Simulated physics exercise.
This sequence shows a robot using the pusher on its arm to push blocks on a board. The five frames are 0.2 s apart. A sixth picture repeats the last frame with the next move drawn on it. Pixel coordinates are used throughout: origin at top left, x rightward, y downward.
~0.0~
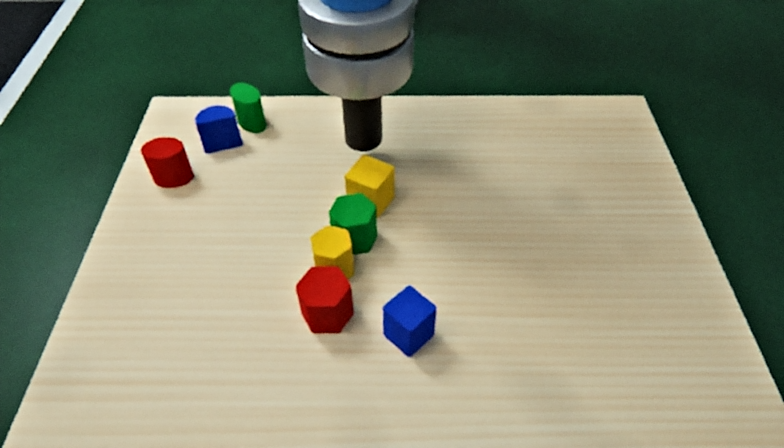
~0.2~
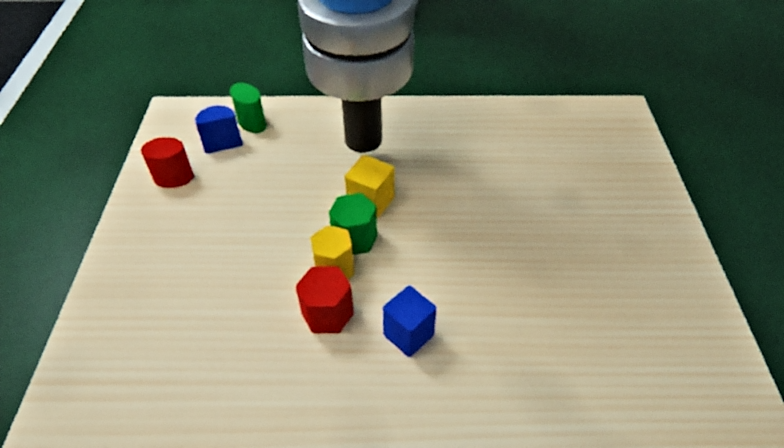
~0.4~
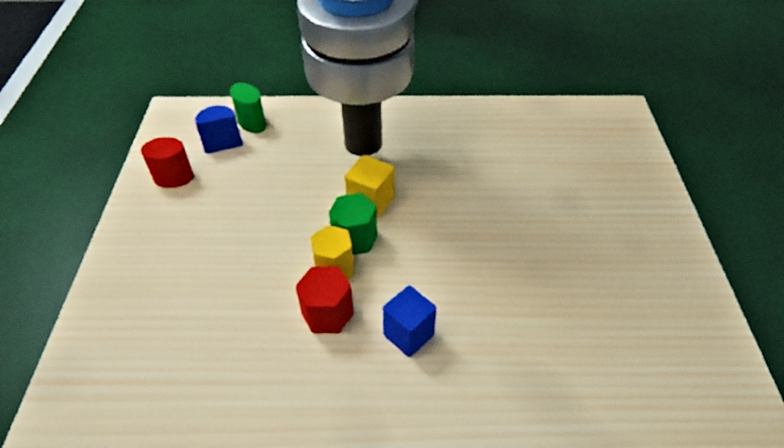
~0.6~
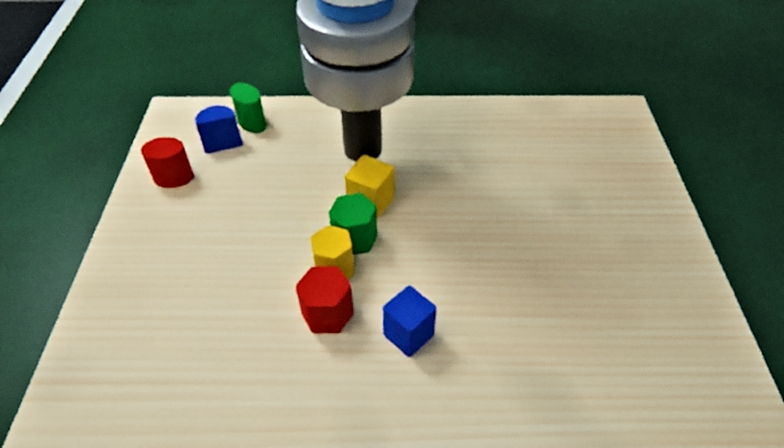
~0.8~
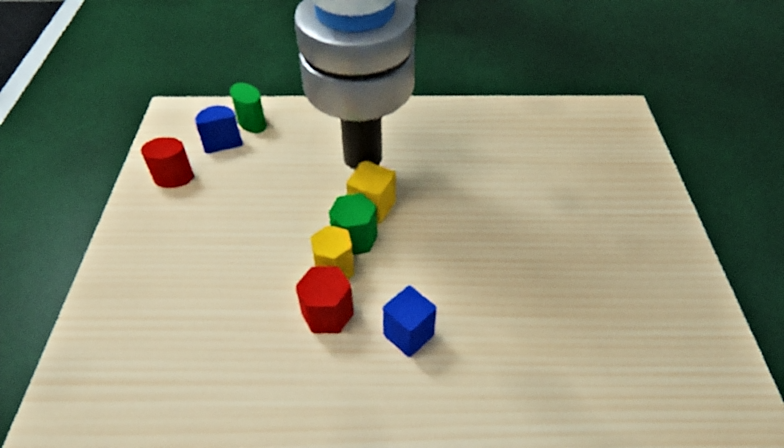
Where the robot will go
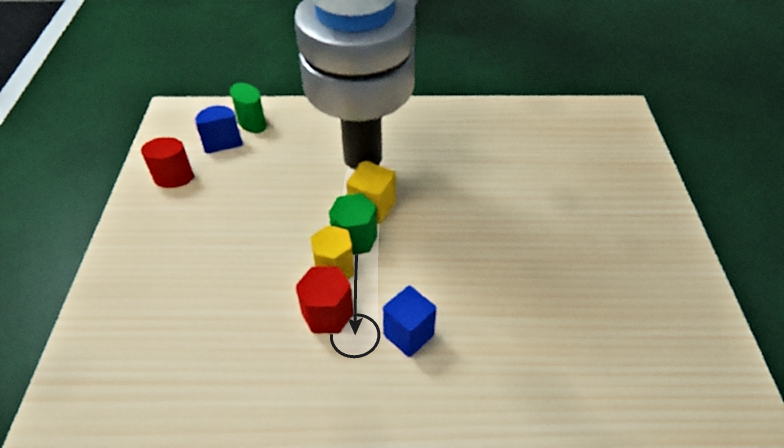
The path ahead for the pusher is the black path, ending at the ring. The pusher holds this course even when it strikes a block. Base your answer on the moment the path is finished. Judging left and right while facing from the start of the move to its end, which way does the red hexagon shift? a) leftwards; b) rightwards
I choose b.
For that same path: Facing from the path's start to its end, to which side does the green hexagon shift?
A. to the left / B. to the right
A
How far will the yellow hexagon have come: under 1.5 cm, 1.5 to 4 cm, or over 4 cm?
Once the path ends, it will sit 1.5 to 4 cm from where it is now.
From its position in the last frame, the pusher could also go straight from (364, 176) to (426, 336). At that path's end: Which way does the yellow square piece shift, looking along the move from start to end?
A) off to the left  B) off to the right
Choice A: Off to the left.
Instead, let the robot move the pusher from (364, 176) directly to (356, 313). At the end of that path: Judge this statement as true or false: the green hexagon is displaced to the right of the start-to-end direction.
Answer: False.
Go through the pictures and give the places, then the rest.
The first frame shows pusher's lower end (364, 140); red hexagon (323, 285); yellow hexagon (331, 241); green hexagon (352, 209); yellow square piece (370, 171).
The second frame shows pusher (364, 141); blocks still.
The third frame shows pusher (363, 144); blocks still.
The fourth frame shows pusher (363, 150); blocks still.
The fifth frame shows pusher (363, 158); red hexagon (323, 285); yellow hexagon (331, 241); green hexagon (352, 209); yellow square piece (371, 177).
Drawn move, in a line from (364, 176) to (355, 335).
On the path given first. One third of the way, pusher (358, 205); yellow hexagon (323, 249); green hexagon (360, 228), turned 50° clockwise; yellow square piece (394, 207), turned 80° anticlockwise.
Two thirds of the way, pusher (354, 258); red hexagon (318, 298), turned 15° anticlockwise; yellow hexagon (313, 260), turned 45° clockwise; green hexagon (373, 280), turned 40° clockwise; yellow square piece (400, 214), turned 110° anticlockwise.
At the end, pusher (354, 319); red hexagon (302, 322), turned 20° clockwise; yellow hexagon (309, 264), turned 70° clockwise; green hexagon (393, 338); yellow square piece (400, 214), turned 110° anticlockwise.
